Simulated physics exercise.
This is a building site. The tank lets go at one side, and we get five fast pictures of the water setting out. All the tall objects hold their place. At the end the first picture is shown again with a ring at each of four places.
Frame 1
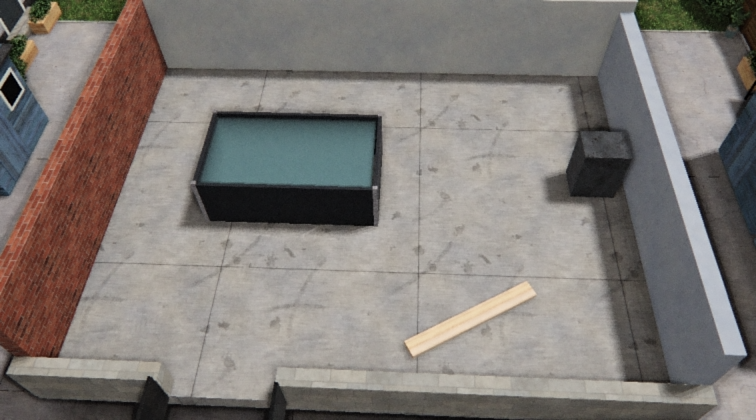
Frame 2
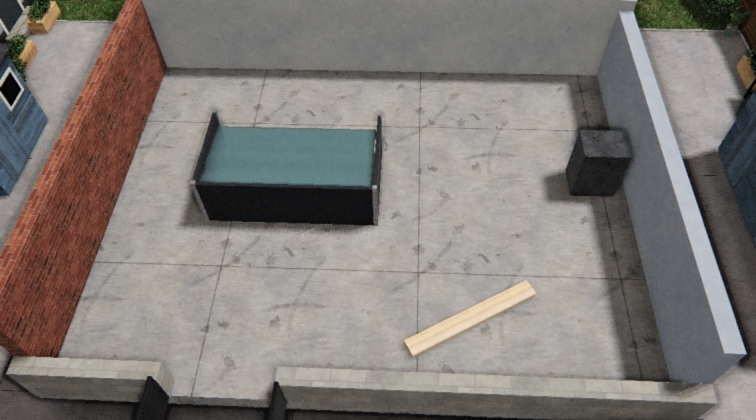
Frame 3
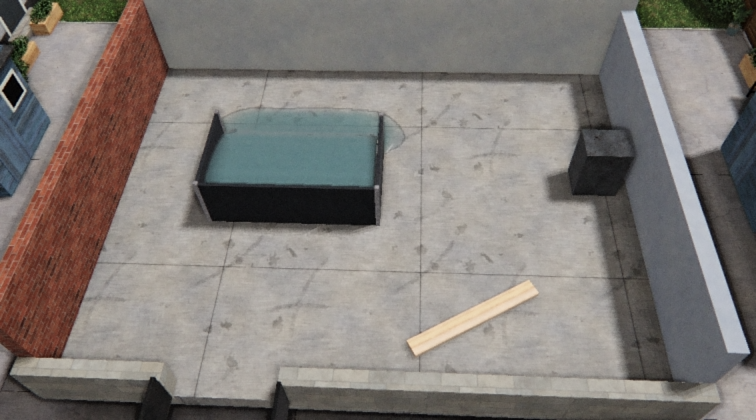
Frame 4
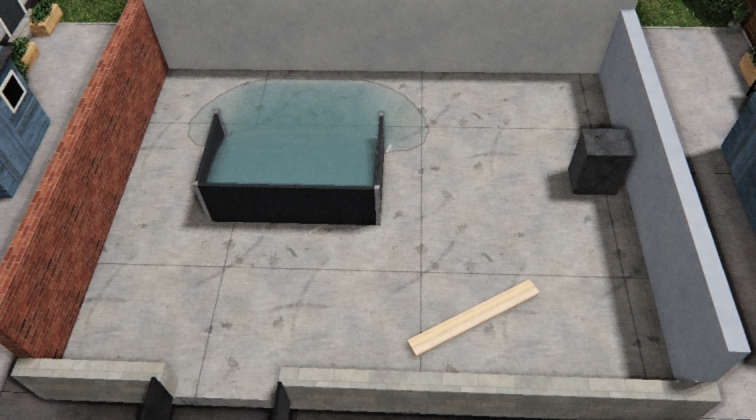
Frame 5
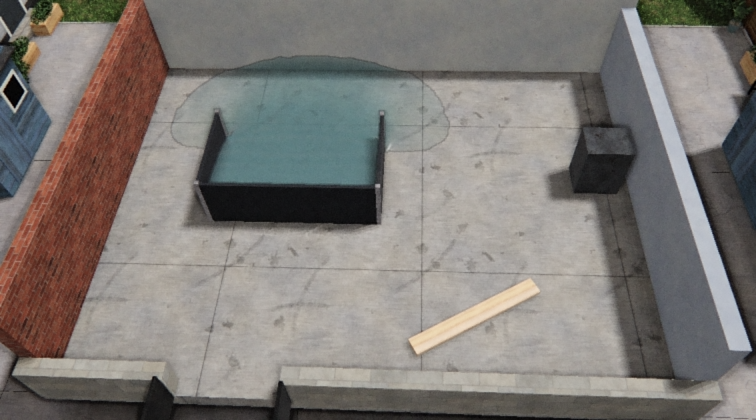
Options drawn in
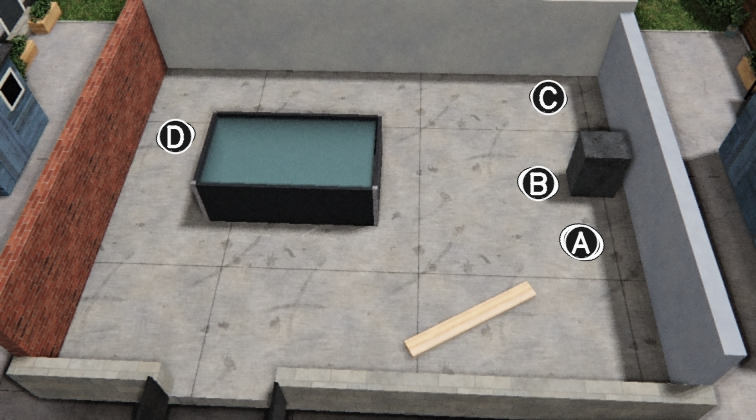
We see a walled concrete yard with a dark block, a wooden plank and a black-sided tank of teal water; the tank's far side opens, and water spreads out across the ground toward the back wall and to both sides.
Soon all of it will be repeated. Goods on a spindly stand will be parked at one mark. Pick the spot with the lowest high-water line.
Best: A.
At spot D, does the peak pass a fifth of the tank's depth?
Yes.
In white, A at (581, 242); B at (538, 183); C at (548, 97); D at (175, 136).
If A is chosen, the water peaks at about 10 % of the depth that stood in the tank.
If B is chosen, the water peaks at about 20 % of the depth that stood in the tank.
If C is chosen, the water peaks at about 22 % of the depth that stood in the tank.
If D is chosen, the water peaks at about 25 % of the depth that stood in the tank.
